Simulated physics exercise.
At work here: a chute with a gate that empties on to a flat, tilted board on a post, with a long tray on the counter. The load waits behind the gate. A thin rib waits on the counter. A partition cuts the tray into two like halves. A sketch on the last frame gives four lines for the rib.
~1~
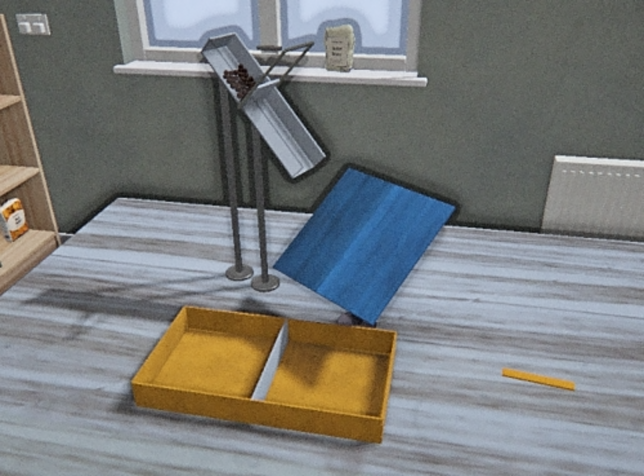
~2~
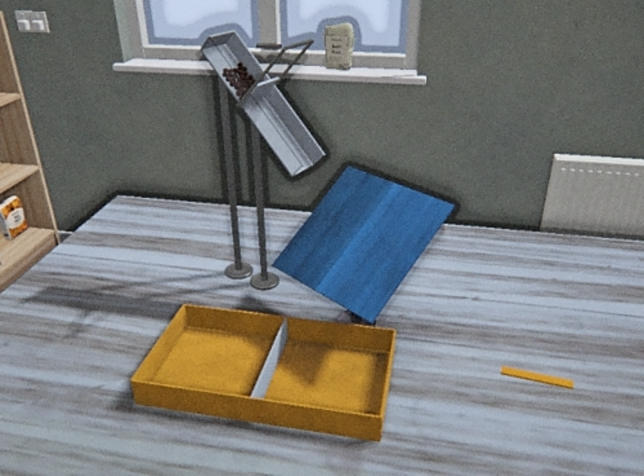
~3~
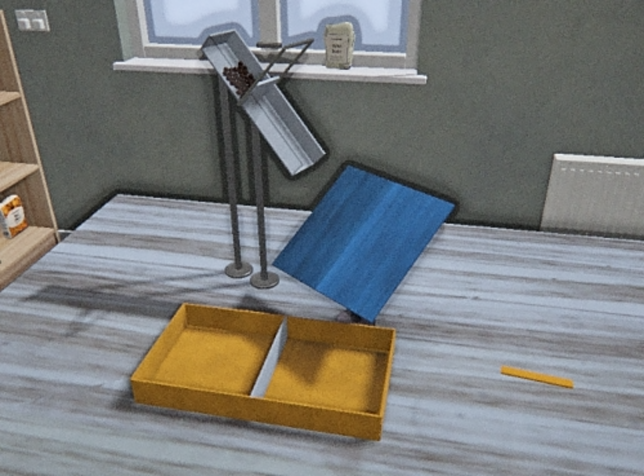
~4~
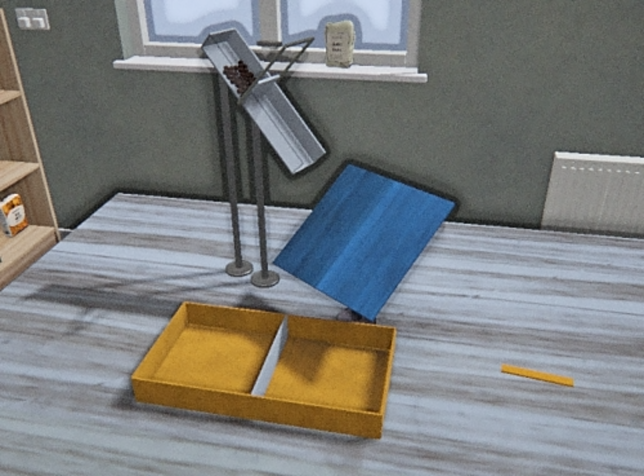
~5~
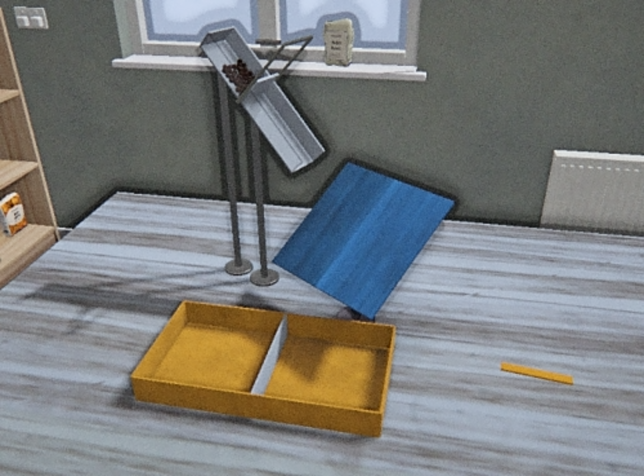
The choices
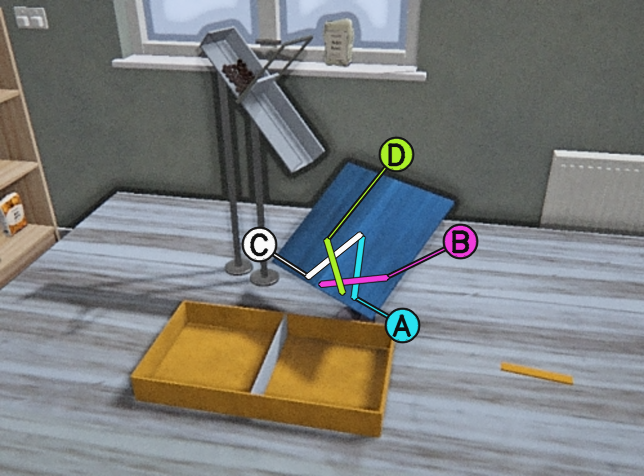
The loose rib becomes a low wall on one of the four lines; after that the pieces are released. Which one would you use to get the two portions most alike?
I would pick line B.
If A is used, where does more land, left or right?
Right.
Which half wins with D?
Right.
On the marked copy, line A from (361, 237) to (354, 297); line B from (385, 277) to (321, 284); line C from (359, 235) to (308, 276); line D from (327, 240) to (342, 292).
If A is chosen, of what is caught, a small share in the left half, the bulk in the right.
If B is chosen, of what is caught, close to half in the left half, close to half in the right.
If C is chosen, of what is caught, the bulk in the left half, a small share in the right.
If D is chosen, of what is caught, close to a quarter in the left half, the bulk in the right.
